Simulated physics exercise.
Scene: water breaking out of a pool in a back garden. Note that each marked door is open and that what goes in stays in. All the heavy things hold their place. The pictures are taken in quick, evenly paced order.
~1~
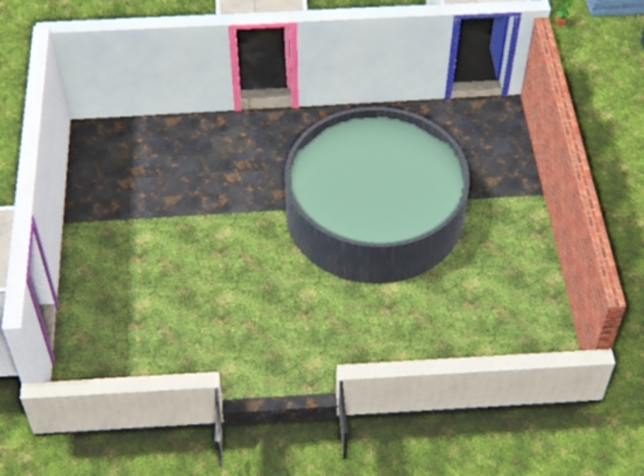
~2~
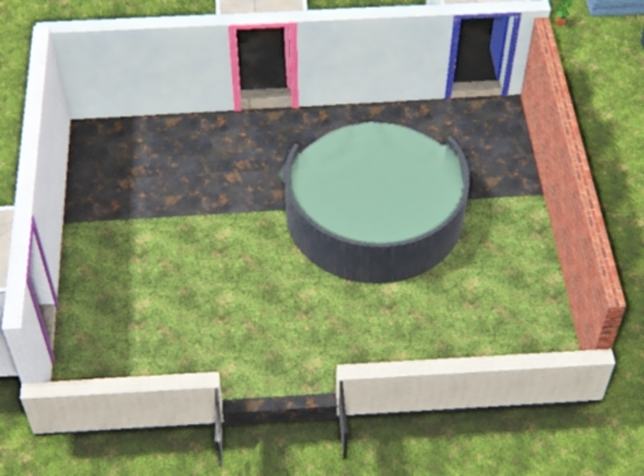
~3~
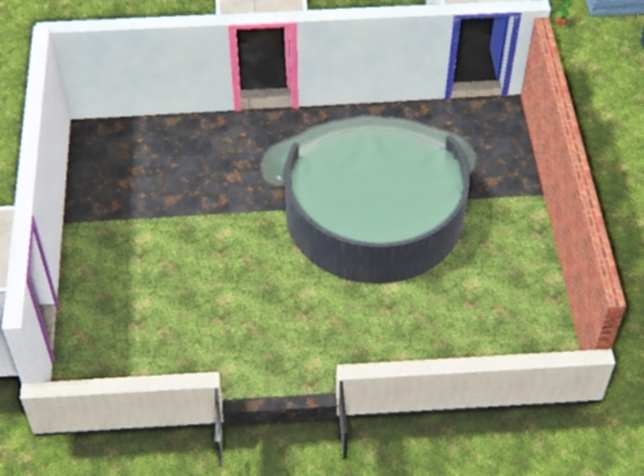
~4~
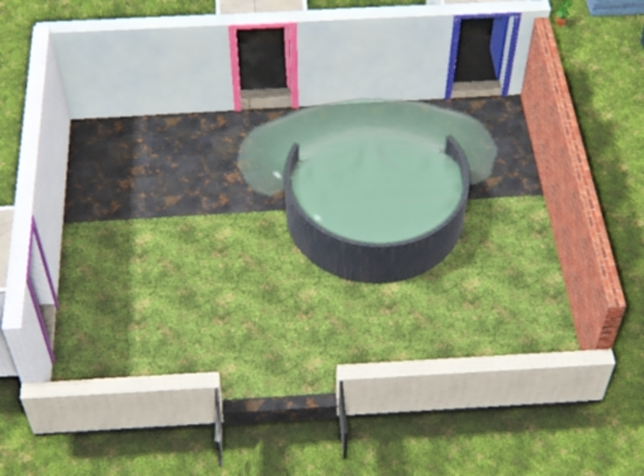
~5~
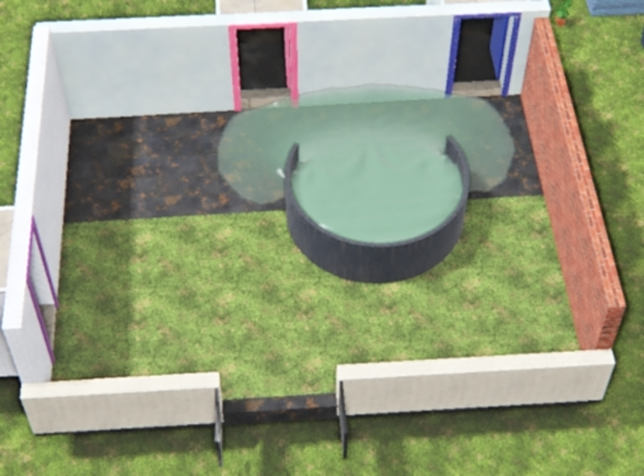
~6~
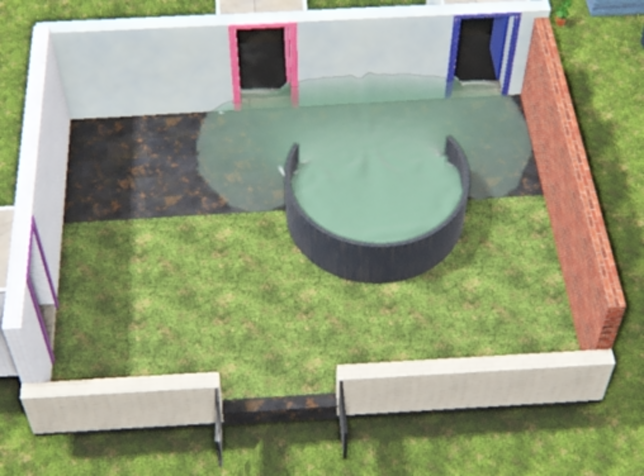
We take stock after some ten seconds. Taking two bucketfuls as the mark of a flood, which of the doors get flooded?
The pink door gets flooded, the blue door gets flooded, the purple door stays below the mark.
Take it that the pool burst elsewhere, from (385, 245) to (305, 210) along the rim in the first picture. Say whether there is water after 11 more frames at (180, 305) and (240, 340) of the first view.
Well, the first place would be submerged and the second one submerged.
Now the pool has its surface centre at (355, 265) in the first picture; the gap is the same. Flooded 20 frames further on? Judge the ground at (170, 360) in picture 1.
At that place: Free of water.
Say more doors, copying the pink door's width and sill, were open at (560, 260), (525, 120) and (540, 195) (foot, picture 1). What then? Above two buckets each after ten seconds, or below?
Stays within it; exceeds it; stays within it.
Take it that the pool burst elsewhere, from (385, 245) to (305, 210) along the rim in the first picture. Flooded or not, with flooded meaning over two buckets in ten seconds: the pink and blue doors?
The pink door misses the threshold, while the blue door misses the threshold.
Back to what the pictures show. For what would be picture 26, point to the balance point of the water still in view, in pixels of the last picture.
Near pixel (322, 183).
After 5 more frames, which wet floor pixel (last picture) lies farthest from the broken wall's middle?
My estimate: Roughly (71, 124).
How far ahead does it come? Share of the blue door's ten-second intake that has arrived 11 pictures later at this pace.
It would be roughly 40 percent of the ten-second total.
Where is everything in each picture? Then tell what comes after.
Still water in the round tank at (377, 177), in the first picture.
The front is at a hidden place, out from the gap on the round tank's far side, in the second picture.
The front is at (472, 158), out from the gap on the round tank's far side, in the third picture.
Water pours out on the round tank's far side and has run to (244, 168), in the fourth picture.
The front is at (222, 149), out from the gap on the round tank's far side, in the fifth picture.
Water pours out on the round tank's far side and has run to (211, 111), in the sixth picture.
A moment on, water covers 30 % of the floor; the pink door over two buckets in, the blue door over two buckets in, the purple door not reached.
Next, water covers 35 % of the floor; the pink door far over two buckets in, the blue door far over two buckets in, the purple door not reached.
Then, water covers 65 % of the floor; the pink door far over two buckets in, the blue door far over two buckets in, the purple door wet at the sill, nothing in.
Later, water covers 90 % of the floor; the pink door far over two buckets in, the blue door far over two buckets in, the purple door wet at the sill, nothing in.
In the end, water covers 100 % of the floor; the pink door far over two buckets in, the blue door far over two buckets in, the purple door under two buckets in.
